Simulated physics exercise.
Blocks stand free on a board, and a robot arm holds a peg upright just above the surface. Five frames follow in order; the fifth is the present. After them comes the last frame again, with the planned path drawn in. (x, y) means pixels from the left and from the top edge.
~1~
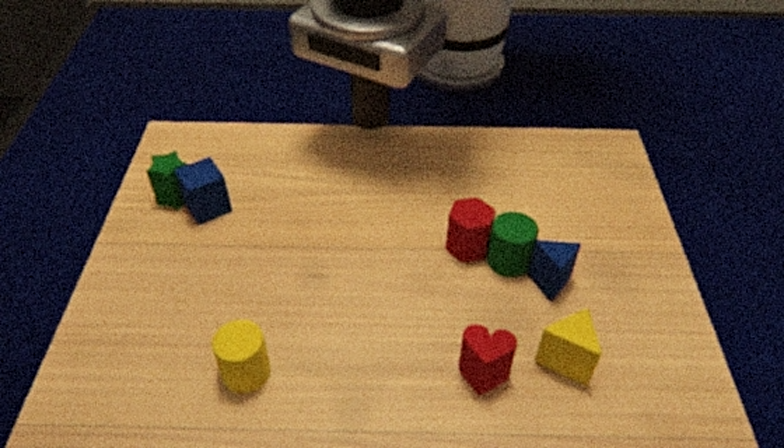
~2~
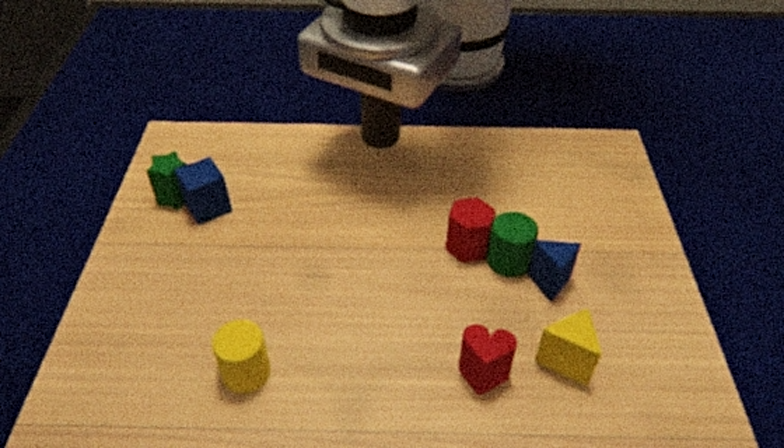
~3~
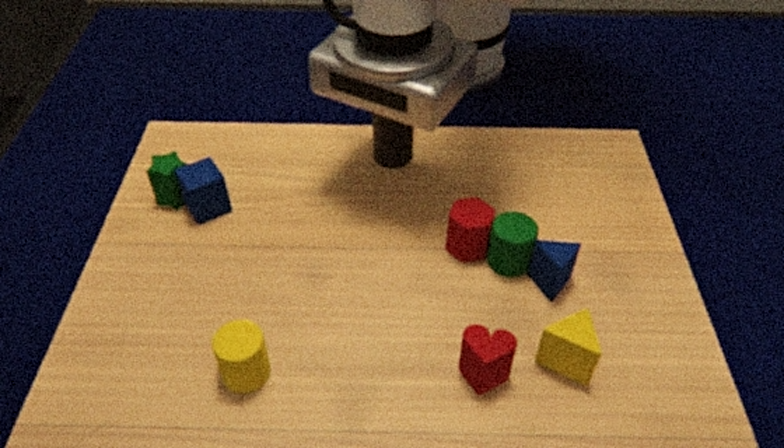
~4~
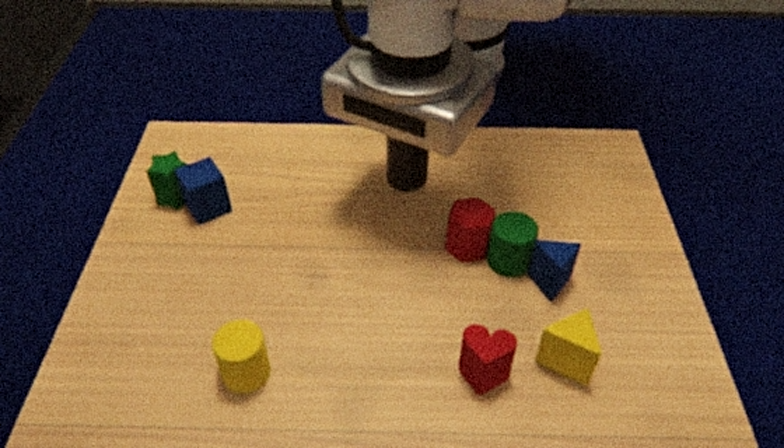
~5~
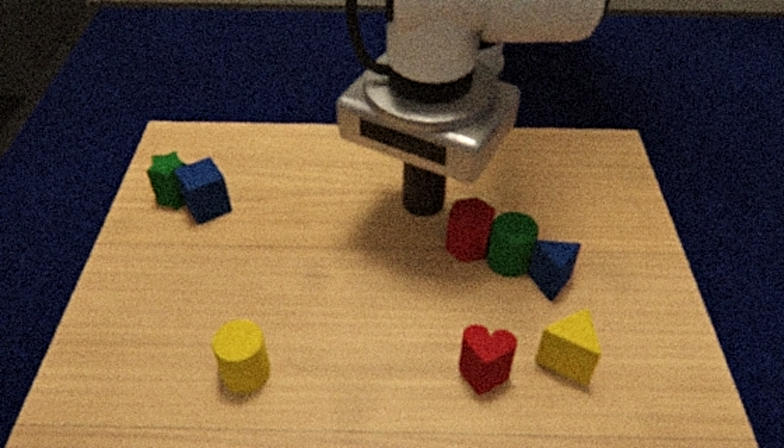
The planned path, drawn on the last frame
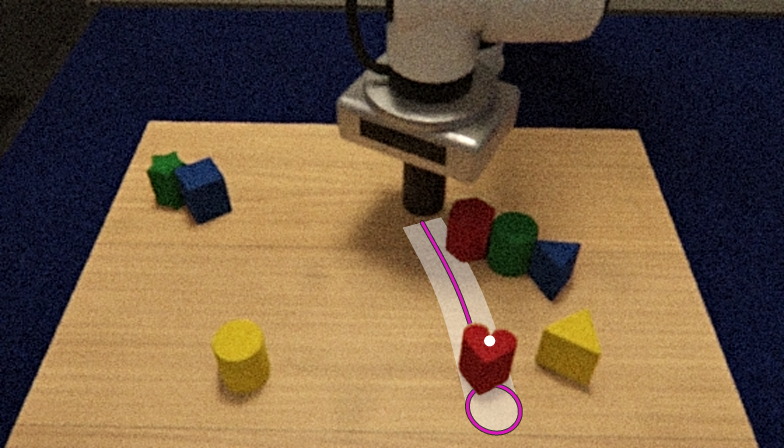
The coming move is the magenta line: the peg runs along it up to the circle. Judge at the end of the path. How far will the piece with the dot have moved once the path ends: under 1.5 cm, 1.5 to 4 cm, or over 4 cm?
My prediction: Over 4 cm.
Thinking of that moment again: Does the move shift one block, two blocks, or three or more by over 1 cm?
Expect three or more.
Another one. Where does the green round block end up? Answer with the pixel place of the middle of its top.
It comes to (544, 230).
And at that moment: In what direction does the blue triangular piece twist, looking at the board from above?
Turns clockwise.
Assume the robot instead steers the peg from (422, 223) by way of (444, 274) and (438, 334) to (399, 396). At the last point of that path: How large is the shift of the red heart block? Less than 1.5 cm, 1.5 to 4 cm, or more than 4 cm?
It moves only a bit, under 1.5 cm.
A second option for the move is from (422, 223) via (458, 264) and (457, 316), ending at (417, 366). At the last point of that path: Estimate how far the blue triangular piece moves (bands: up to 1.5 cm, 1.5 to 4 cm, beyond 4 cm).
Shift of 1.5 to 4 cm.
Drawn move, from (422, 223) over (450, 273) and (473, 335) to (494, 408); the dot is on the red heart block.
On the path given first. One third of the way, peg (453, 254); red hexagon (496, 228), turned 30° anticlockwise; green round block (543, 230); blue triangular piece (581, 258), turned 30° clockwise.
Two thirds of the way, peg (477, 317); red hexagon (496, 229), turned 35° anticlockwise; green round block (544, 230); blue triangular piece (581, 258), turned 30° clockwise.
At the end, peg (498, 390); red hexagon (496, 229), turned 35° anticlockwise; red heart block (510, 420), turned 20° anticlockwise; green round block (544, 230); blue triangular piece (581, 258), turned 30° clockwise.
